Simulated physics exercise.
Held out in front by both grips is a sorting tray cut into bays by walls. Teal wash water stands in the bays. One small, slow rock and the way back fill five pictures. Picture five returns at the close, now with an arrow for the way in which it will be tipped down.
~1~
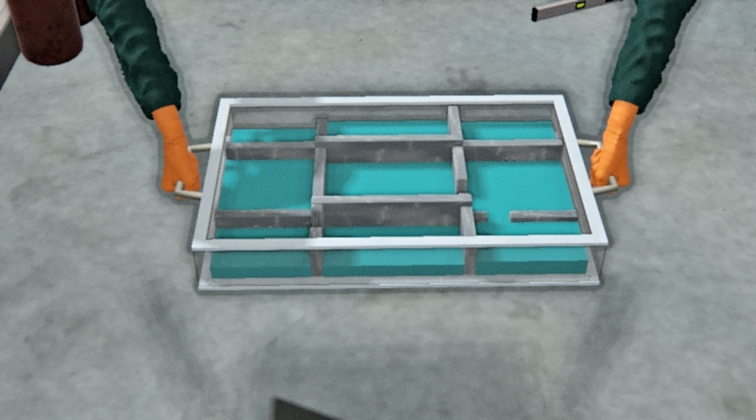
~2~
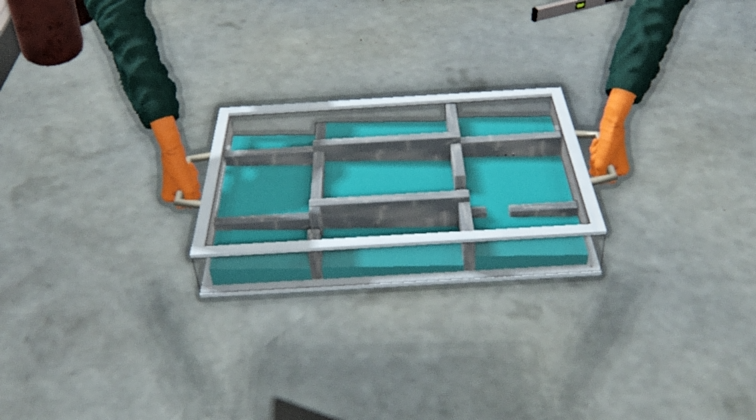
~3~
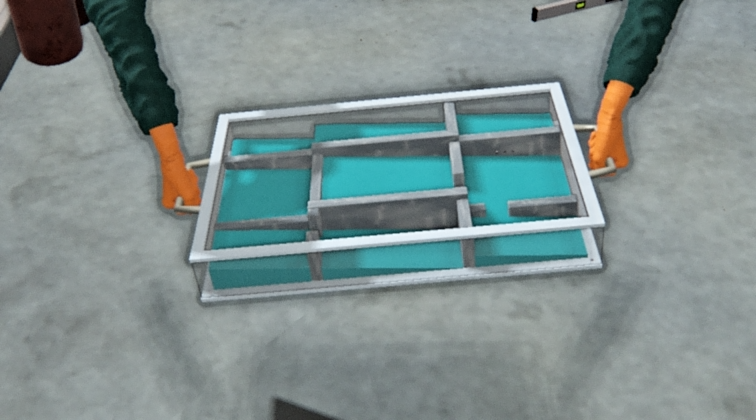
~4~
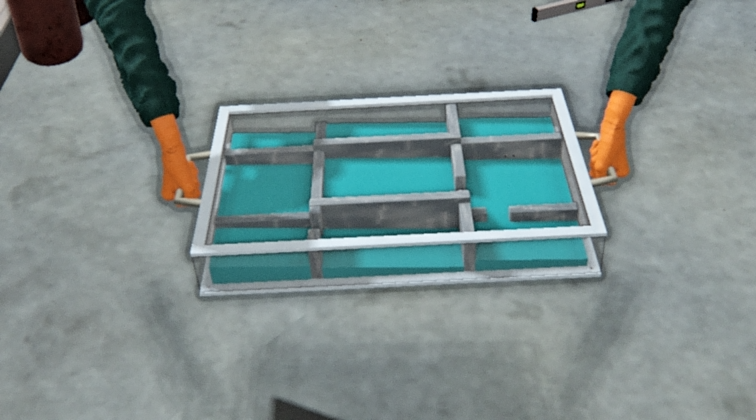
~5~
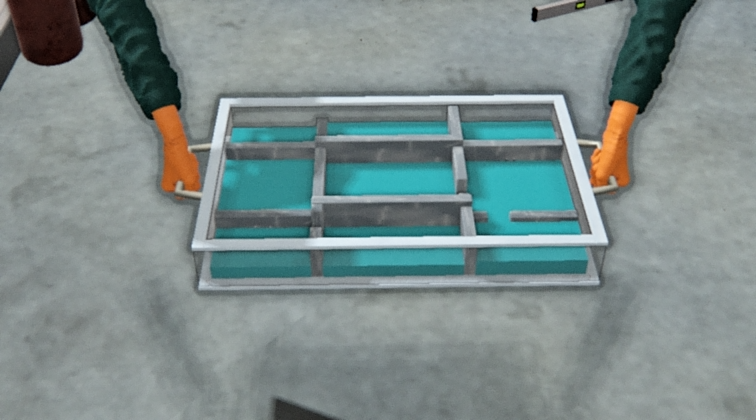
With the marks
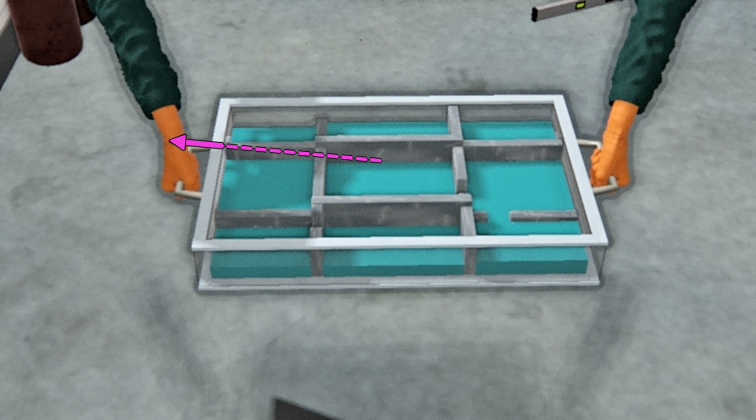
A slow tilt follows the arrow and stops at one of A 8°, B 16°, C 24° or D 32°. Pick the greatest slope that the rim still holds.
A is the one.
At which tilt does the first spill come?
Tilt B.
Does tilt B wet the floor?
Yes.
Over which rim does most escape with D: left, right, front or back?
Over the left one.
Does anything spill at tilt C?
Yes, it does.
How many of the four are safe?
One of the four.
The tray is level; deepest in the back middle bay, at (388, 137), shallowest in the front middle.
Tipped about 4° down to the left; no wall is crossed.
Tipped about 6° down to the left; liquid runs over the wall between the back left and back middle bays.
Tipped about 3° down to the left; no wall is crossed.
The tray is level; deepest in the back middle bay, at (388, 138), shallowest in the front middle.
The arrow ends at (175, 141).
For tilt A, nothing spills; the central bay holds the most.
For tilt B, about 13 % goes over the rim.
For tilt C, about 40 % goes over the rim.
For tilt D, about 60 % goes over the rim.
